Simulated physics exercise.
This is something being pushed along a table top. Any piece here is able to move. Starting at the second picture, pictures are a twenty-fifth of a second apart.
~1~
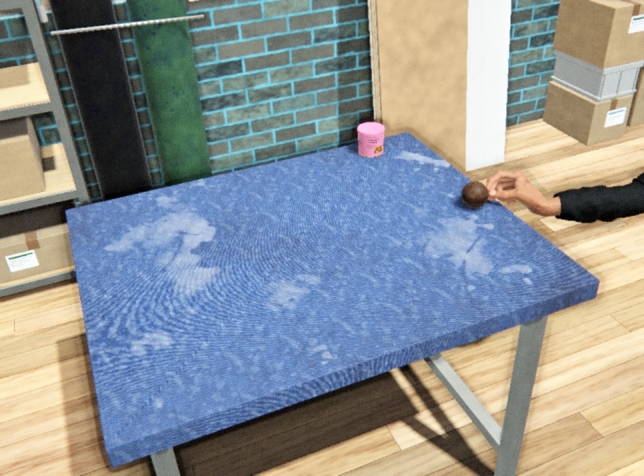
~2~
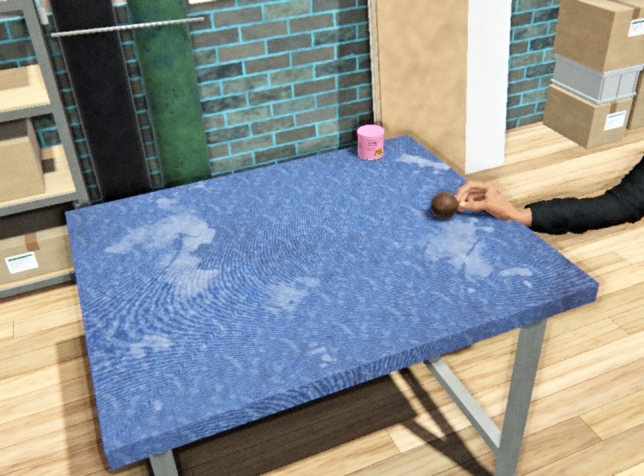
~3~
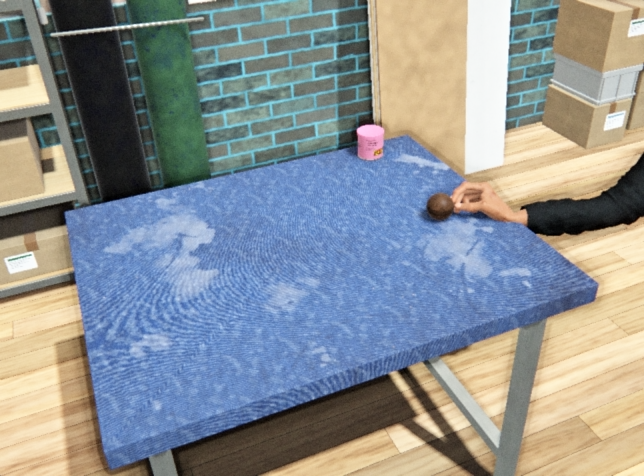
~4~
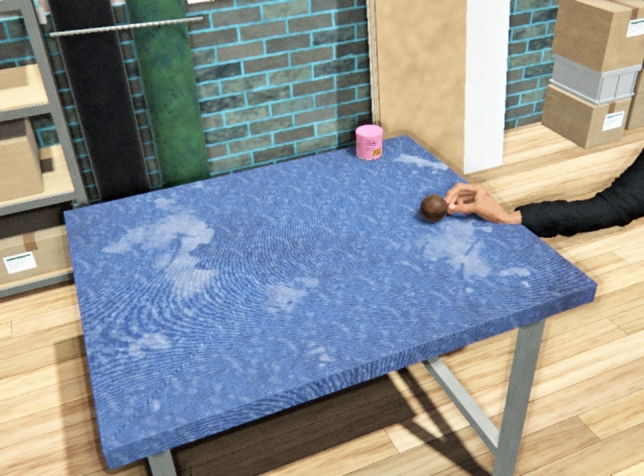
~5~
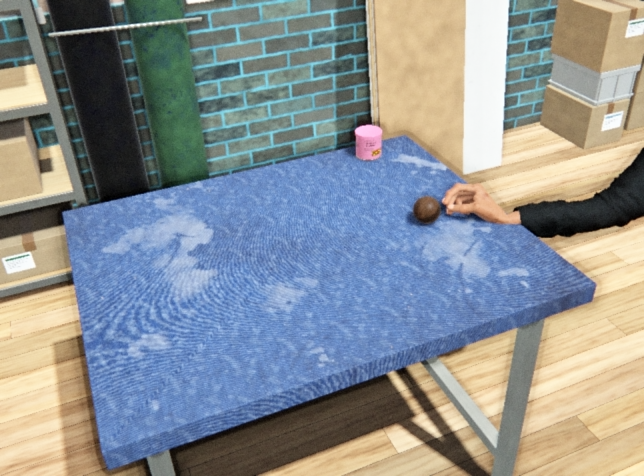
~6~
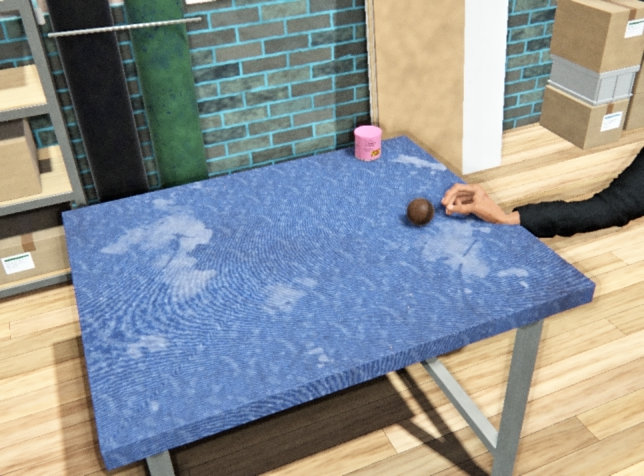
A hand pushes a brown ball left across a blue table, then the ball rolls slightly farther.
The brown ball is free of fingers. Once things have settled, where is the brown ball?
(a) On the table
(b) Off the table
(a) On the table.
Then, 0.10 s later than the last frame, brown ball moved about its own width near (406, 216).
Then, 0.30 s later than the last frame, brown ball moved well along near (382, 222).
Then, 0.50 s later than the last frame, brown ball moved well along near (362, 228).
Then, 0.80 s later than the last frame, brown ball moved well along near (342, 233).
When it is over, moved from the start, brown ball. End places, in pixels of the last picture, brown ball near (334, 235).
